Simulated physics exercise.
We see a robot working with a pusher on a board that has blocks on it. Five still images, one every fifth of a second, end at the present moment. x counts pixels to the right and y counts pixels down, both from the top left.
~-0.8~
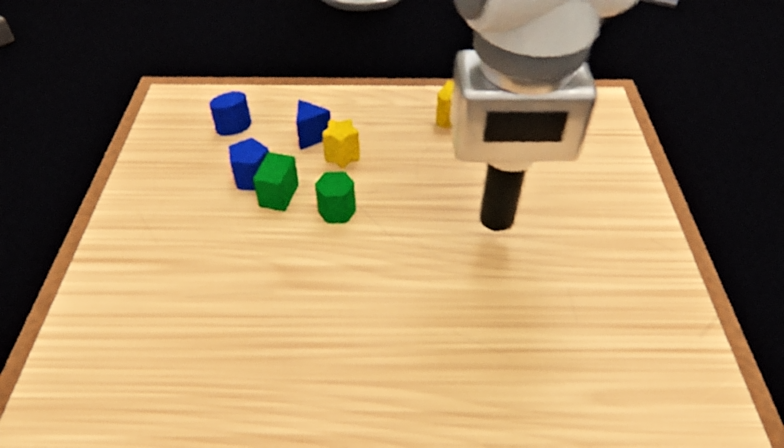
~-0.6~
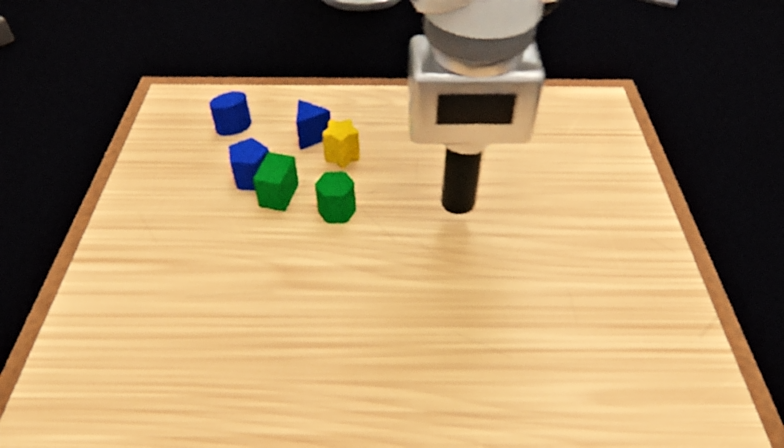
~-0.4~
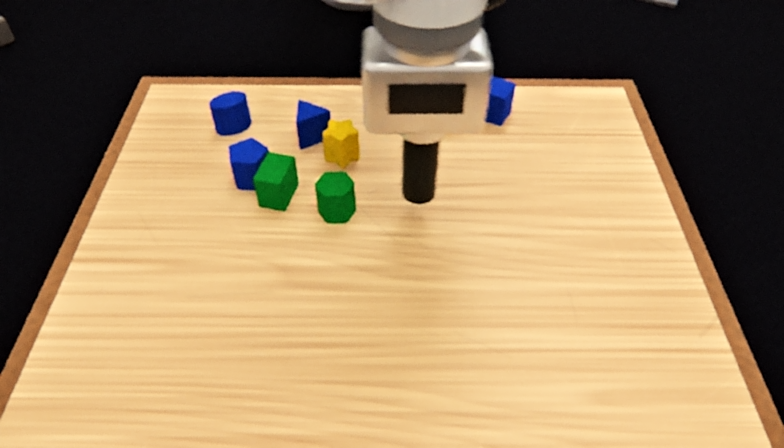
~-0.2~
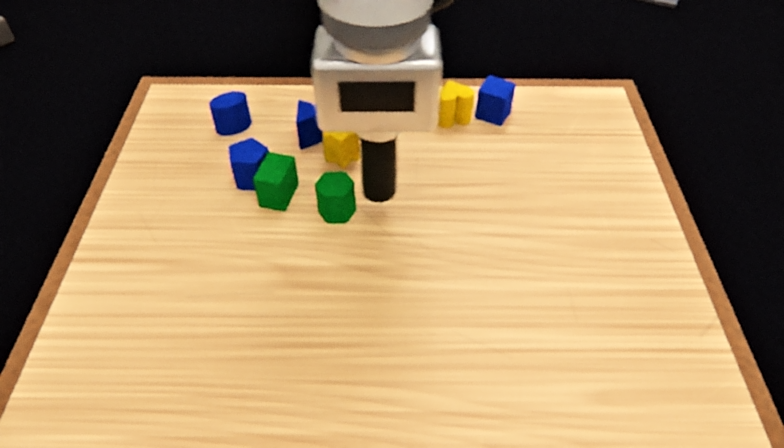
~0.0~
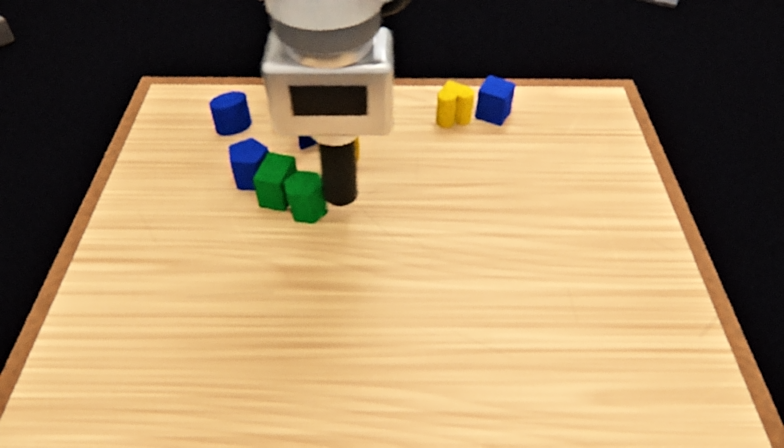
In this clip, a robot arm with a black pusher moves left across a wooden board scattered with blue, green and yellow blocks, then nudges the green six-sided block a short way left, up beside the other green block.
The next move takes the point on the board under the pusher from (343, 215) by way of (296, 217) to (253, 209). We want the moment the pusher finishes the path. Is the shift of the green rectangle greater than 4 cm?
I expect so.
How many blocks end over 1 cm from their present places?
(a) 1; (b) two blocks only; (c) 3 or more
c - 3 or more.
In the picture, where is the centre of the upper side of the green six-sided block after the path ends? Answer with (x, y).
The green six-sided block ends near (209, 183).
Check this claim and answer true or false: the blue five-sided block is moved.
True - the claim holds.
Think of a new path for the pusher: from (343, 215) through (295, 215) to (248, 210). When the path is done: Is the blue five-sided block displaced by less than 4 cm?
Yes, it checks out.
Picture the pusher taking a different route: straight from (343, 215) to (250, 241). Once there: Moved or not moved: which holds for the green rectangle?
That one moves away.
On the path given first. Halfway along, pusher (292, 197); blue five-sided block (234, 143), turned 30° clockwise; green rectangle (240, 165), turned 40° clockwise; green six-sided block (255, 184).
At the end, pusher (248, 189); blue five-sided block (228, 138), turned 60° clockwise; green rectangle (215, 160), turned 70° clockwise; green six-sided block (209, 183), turned 15° anticlockwise; yellow star-shaped block not moved.
